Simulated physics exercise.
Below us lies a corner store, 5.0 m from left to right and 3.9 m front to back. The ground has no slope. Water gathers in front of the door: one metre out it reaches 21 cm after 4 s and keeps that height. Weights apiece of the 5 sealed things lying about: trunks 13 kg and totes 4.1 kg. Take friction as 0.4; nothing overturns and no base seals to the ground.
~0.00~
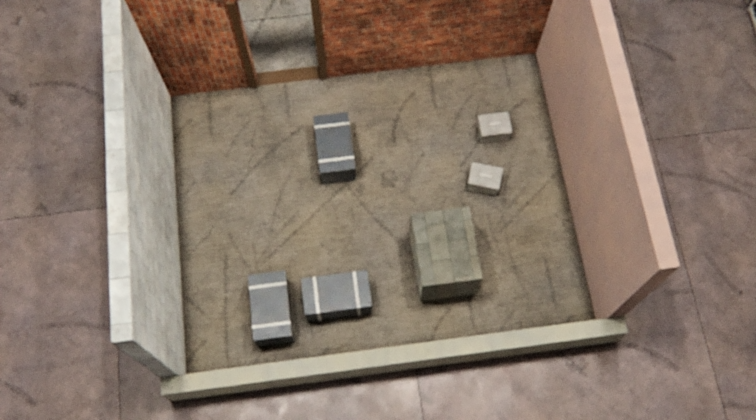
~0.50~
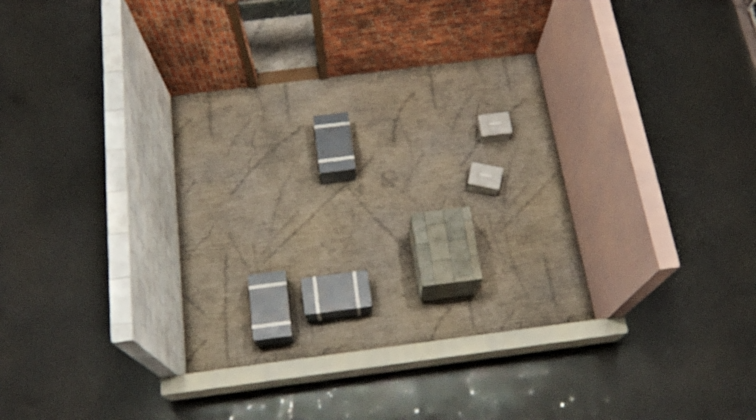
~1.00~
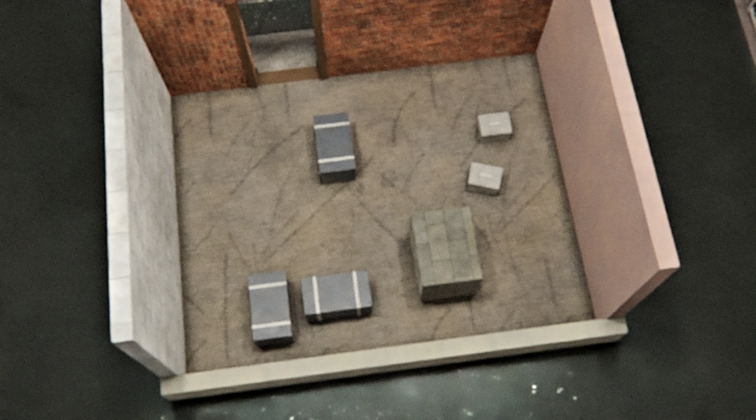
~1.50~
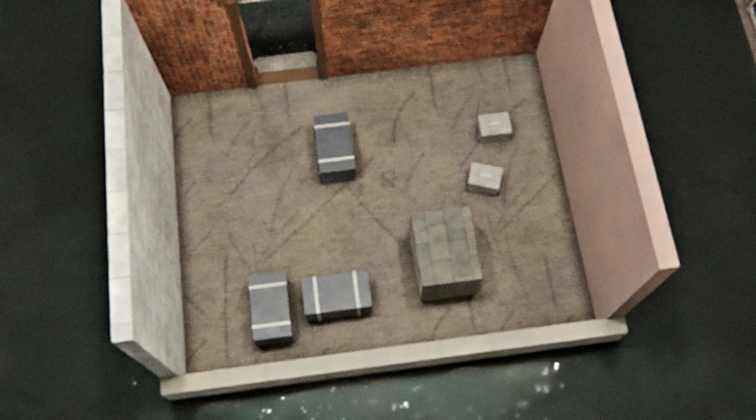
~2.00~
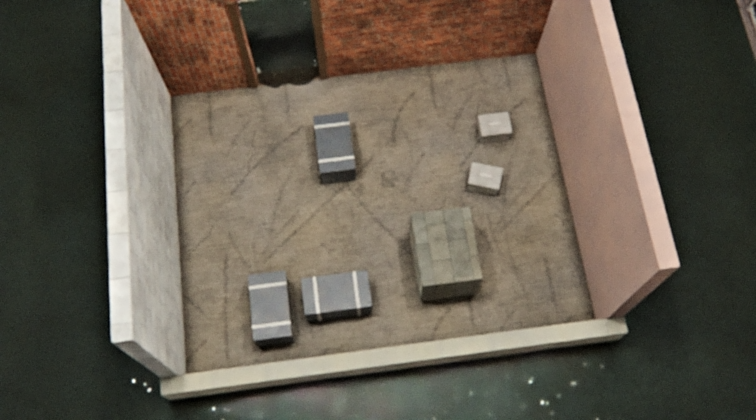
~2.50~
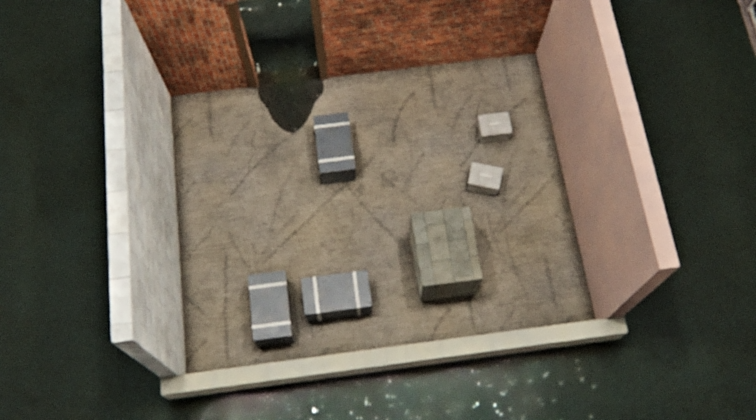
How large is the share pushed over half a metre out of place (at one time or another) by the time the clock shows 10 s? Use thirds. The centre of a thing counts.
Share: One to two thirds.
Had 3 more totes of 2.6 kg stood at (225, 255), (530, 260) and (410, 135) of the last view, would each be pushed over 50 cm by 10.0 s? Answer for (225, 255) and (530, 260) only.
In that order: Over, under.
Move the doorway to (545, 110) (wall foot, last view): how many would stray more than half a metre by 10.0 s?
Then 3.
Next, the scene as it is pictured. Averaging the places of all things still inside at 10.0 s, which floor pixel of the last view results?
Around (423, 231).
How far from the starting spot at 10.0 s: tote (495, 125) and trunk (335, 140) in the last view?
In turn: 0 cm, 120 cm.
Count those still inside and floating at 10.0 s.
2 of them.
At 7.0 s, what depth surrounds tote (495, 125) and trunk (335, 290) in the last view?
About 1 and 5 cm.
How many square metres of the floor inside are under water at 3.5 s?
About 2.5 m2.
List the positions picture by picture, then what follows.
A trunk at (334, 142), on the bottom; a tote at (495, 124) rests on the ground; 0.0 m2 under water; 0 of 5 have shifted, in the first picture.
A trunk at (334, 142), on the bottom; a tote at (495, 124), on the bottom; 0.0 m2 under water; 0 of 5 have shifted, in the second picture.
A trunk at (334, 142) rests on the ground; a tote at (495, 124) rests on the ground; water covers 0.0 m2; 0 of 5 have shifted, in the third picture.
A trunk at (334, 142), on the bottom; a tote at (495, 124) rests on the ground; 0.0 m2 under water; 0 of 5 have shifted, in the fourth picture.
A trunk at (334, 142) rests on the ground; a tote at (495, 124) rests on the ground; water covers 0.0 m2; 0 of 5 have shifted, in the fifth picture.
A trunk at (334, 142) rests on the ground; a tote at (495, 124) rests on the ground; 0.4 m2 under water; 0 of 5 have shifted, in the sixth picture.
After 3.5 s 0 of 5 are over 50 cm from their spots; 0 afloat.
After 4.5 s 0 of 5 are over 50 cm from their spots; 0 afloat.
After 7.0 s 2 of 5 are over 50 cm from their spots; 1 afloat.
After 10.0 s 3 of 5 are over 50 cm from their spots, and 3 have been at some point; 2 afloat.
